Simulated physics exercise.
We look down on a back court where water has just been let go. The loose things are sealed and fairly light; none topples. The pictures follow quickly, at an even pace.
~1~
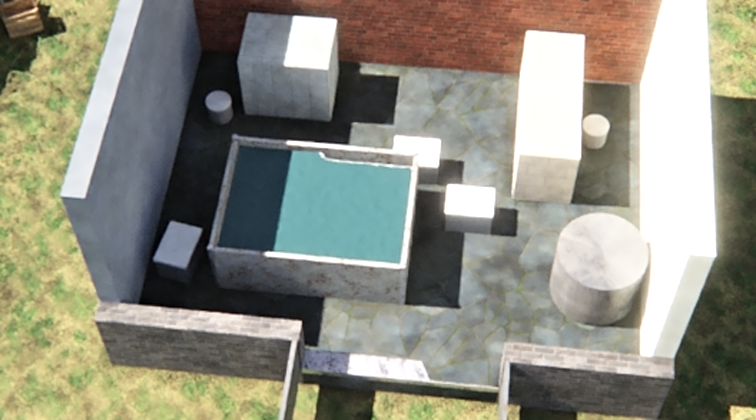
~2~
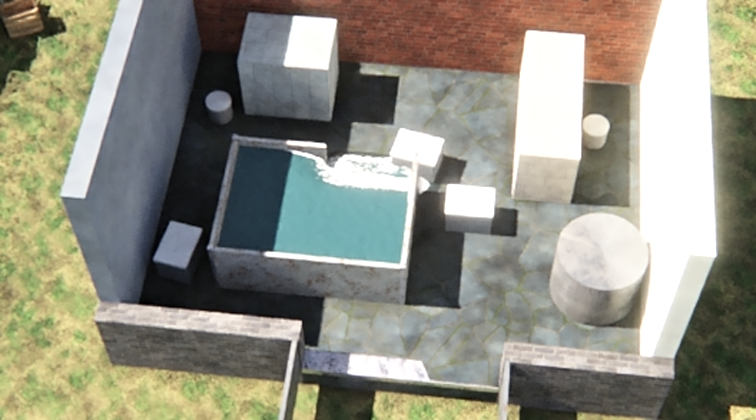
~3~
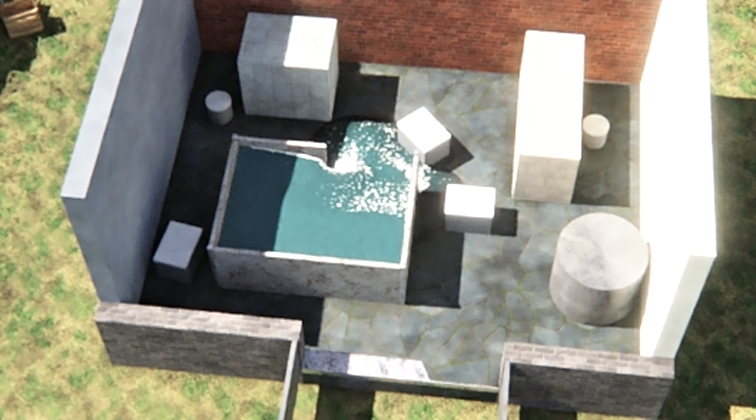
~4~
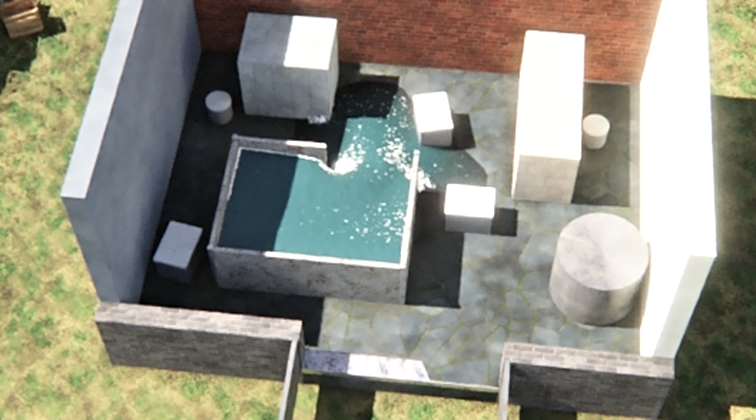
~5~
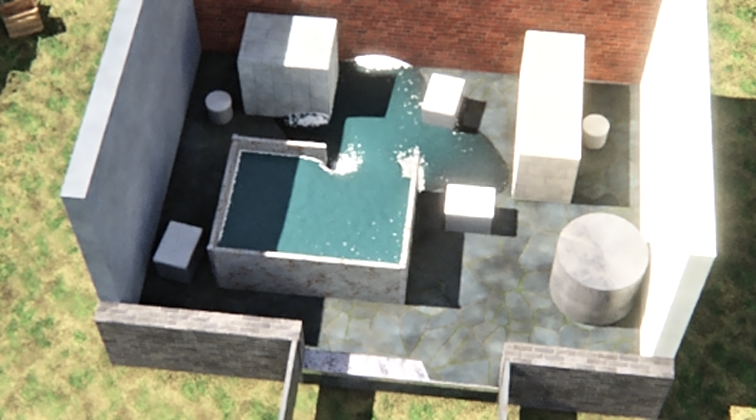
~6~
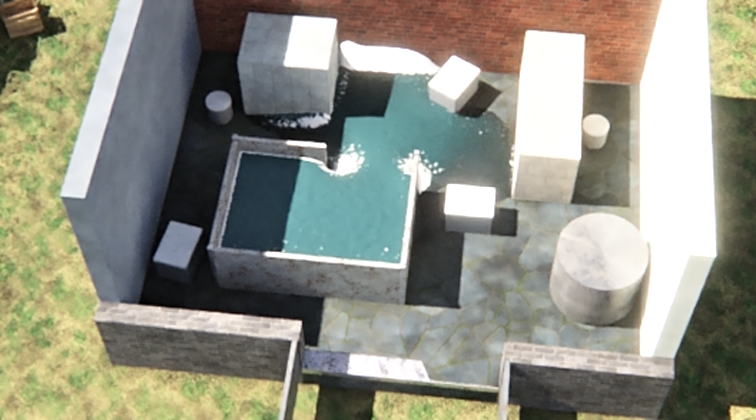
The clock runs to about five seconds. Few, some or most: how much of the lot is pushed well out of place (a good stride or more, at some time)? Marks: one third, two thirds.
That comes to two thirds or above.
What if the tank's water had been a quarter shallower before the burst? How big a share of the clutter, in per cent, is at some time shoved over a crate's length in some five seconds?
I make it 40 per cent.
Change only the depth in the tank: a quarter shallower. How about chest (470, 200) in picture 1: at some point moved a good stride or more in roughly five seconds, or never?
Answer: Yes.
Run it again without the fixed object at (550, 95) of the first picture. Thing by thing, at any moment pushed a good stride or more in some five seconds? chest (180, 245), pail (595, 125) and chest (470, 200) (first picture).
One after the other: Shifted that much, that far or more, never so far.
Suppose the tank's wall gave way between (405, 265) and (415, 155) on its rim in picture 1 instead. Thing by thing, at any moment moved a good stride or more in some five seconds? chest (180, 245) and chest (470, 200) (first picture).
In turn: No, moved that far.
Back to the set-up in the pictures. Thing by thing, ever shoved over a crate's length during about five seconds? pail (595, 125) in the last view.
My call: Under that.
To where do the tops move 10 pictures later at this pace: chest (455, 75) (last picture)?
At about (490, 96).
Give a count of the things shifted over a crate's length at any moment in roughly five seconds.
That makes 4.
A moment on, 1 of 5 are well off their spots; 1 afloat.
Next, 1 of 5 are well off their spots; 1 afloat.
Later, 3 of 5 are well off their spots; 2 afloat.
In the end, 4 of 5 are well off their spots, and 4 have been at some point; 0 afloat.
